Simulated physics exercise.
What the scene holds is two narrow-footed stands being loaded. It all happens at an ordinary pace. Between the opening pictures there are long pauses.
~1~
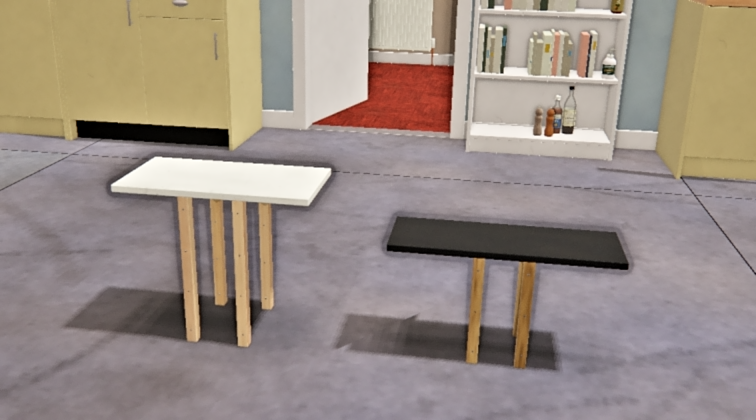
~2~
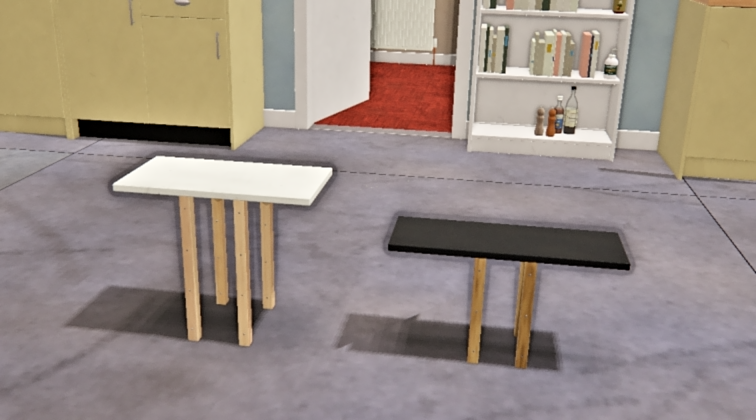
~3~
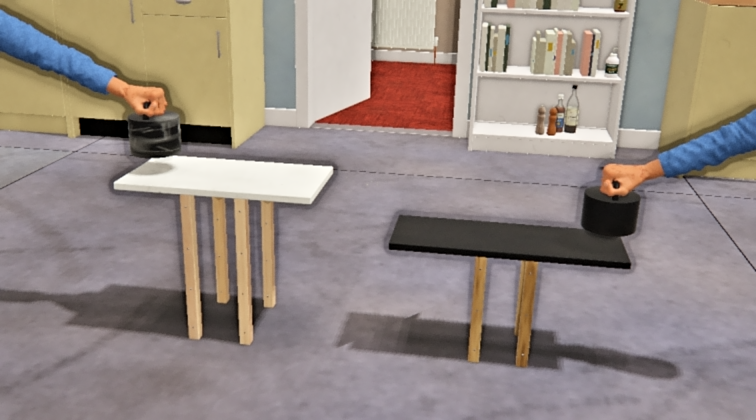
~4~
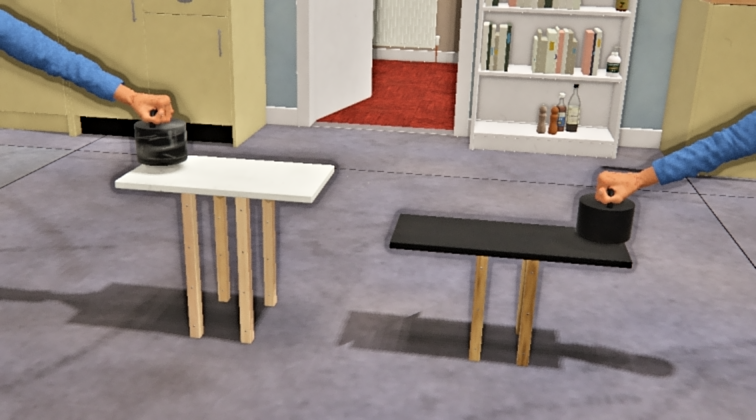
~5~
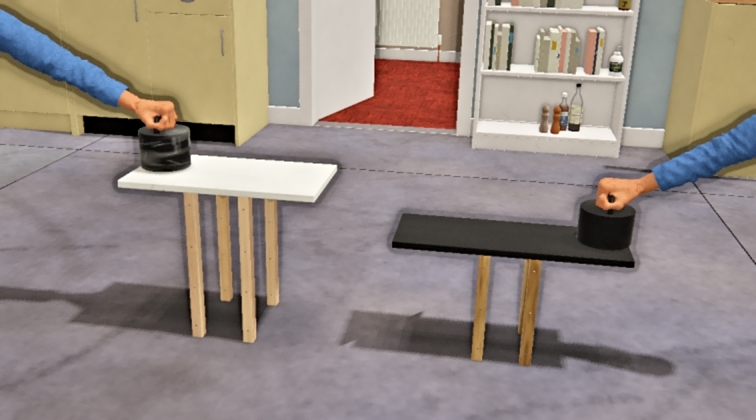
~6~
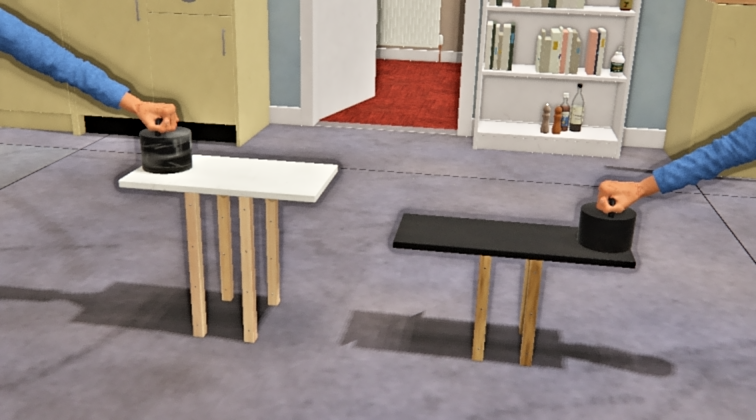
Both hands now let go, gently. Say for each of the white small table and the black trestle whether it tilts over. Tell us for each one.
One by one: White small table - tilts over; black trestle - tilts over.
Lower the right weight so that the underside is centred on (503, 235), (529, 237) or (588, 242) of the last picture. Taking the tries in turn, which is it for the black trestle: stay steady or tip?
Upright; Upright; Over.
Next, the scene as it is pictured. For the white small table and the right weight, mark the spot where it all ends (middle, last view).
Roughly (103, 229) for the first and roughly (667, 335) for the other.
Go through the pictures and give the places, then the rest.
In the first frame, white small table (226, 180); black trestle (505, 242).
In the second frame, black trestle (506, 242).
In the third frame, still on the way; white small table (228, 178); left weight (155, 134).
In the fourth frame, still on the way; black trestle (508, 239); right weight (605, 218).
In the fifth frame, still on the way; white small table (232, 176); left weight (165, 148).
In the sixth frame, in place, still held; white small table (233, 176); black trestle (511, 239); right weight (606, 227).
Then, 0.32 s after the last picture, white small table tipped 7° from how it was near (213, 172); black trestle tipped 23° from how it was near (551, 240).
Then, 0.50 s after the last picture, white small table tipped 24° from how it was near (171, 172); black trestle tipped 55° from how it was near (597, 268).
Then, 0.64 s after the last picture, white small table tipped 53° from how it was near (127, 202); black trestle tipped 54° from how it was near (598, 271).
At rest, the white small table goes over, near (103, 229); the black trestle goes over, near (598, 271).
